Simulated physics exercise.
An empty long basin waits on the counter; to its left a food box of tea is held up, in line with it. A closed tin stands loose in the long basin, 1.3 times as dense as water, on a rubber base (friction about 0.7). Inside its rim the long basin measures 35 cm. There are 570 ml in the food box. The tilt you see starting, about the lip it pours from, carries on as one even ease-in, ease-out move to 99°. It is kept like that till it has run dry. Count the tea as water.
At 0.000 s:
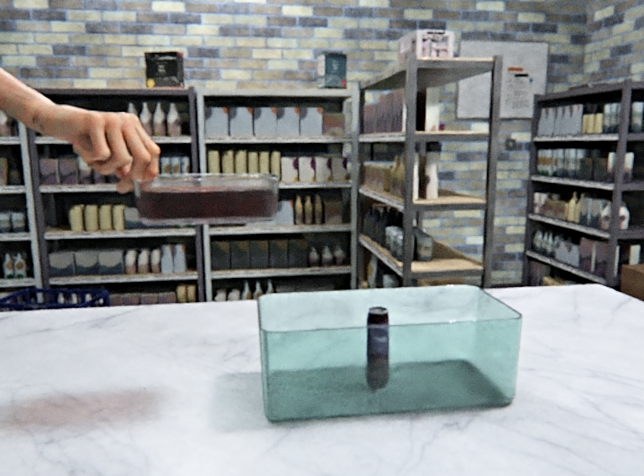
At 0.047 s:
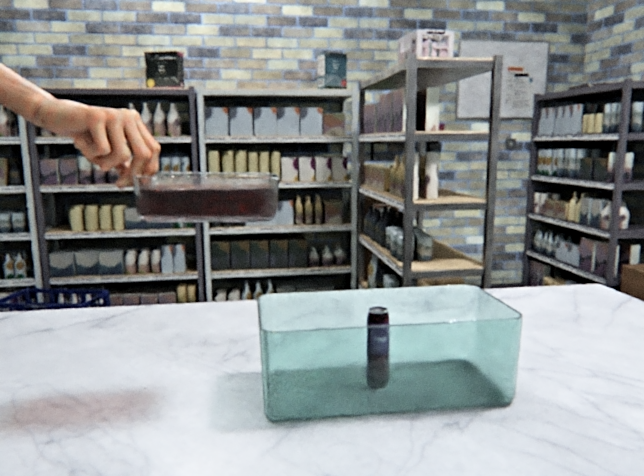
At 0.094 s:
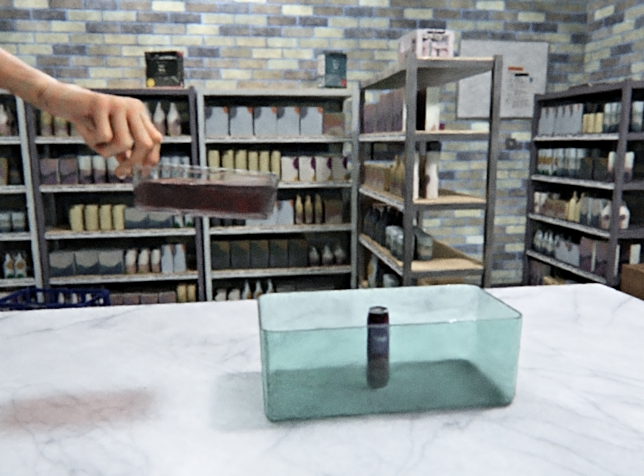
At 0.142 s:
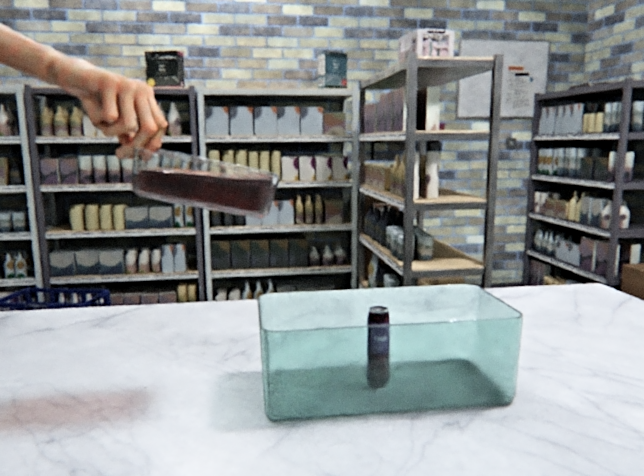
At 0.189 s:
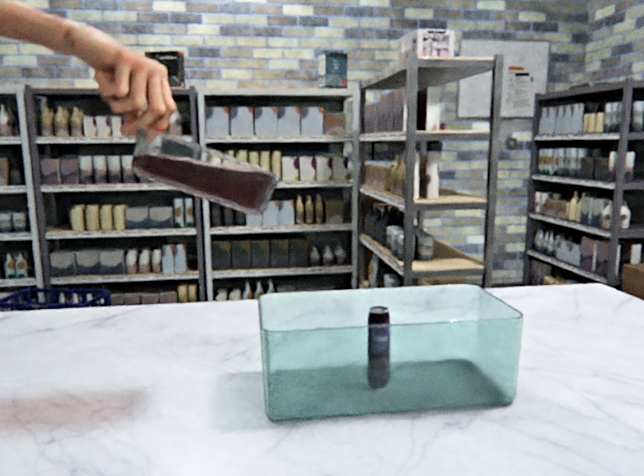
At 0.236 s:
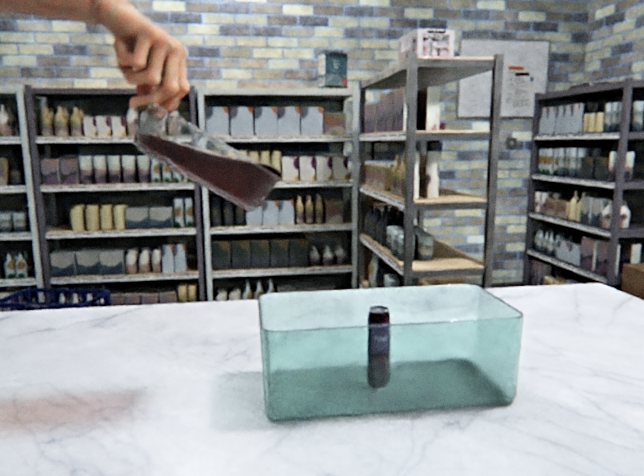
A hand held a clear box of dark liquid above a white counter and slowly tilted it down to the right, toward a greenish glass basin where a small dark tin stood still.
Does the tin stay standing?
The tin remains upright.
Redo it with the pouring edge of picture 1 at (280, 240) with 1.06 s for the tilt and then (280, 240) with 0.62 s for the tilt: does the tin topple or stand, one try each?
First it remains upright; then it goes over.
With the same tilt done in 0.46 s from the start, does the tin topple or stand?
The tin stays up.
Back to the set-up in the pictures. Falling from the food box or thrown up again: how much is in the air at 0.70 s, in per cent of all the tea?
Some 12 per cent.
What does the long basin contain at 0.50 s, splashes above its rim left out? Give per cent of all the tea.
Some 7 per cent.
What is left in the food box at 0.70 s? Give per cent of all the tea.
Near 0 in a hundred.
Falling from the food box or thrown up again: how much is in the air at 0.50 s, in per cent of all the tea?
Near 78 in a hundred.
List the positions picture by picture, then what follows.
The first picture shows tilt 0°; pouring edge (277, 177); surface from (143, 191) to (274, 188); the long basin's rim runs from (259, 313) to (498, 301); the tin's top is at (378, 313).
The second picture shows tilt 1°; pouring edge (277, 177); surface from (143, 189) to (275, 187).
The third picture shows tilt 6°; pouring edge (277, 177); surface from (142, 182) to (274, 184).
The fourth picture shows tilt 12°; pouring edge (277, 177); surface from (141, 171) to (274, 179).
The fifth picture shows tilt 21°; pouring edge (277, 177); surface from (141, 155) to (276, 173).
The sixth picture shows tilt 31°; pouring edge (276, 177); surface from (144, 135) to (263, 163); 4 per cent is over the edge.
By 0.50 s the tilt is 90° and 15 per cent is still to pour; the tin stands where it began.
By 0.70 s the tilt is 99° and 0 per cent is still to pour; the tin stands where it began.
By 0.90 s the tilt is 99° and 0 per cent is still to pour; the tin stands where it began.
By 1.12 s the tilt is 99° and 0 per cent is still to pour; the tin stands where it began.
At rest the tin stands where it began.
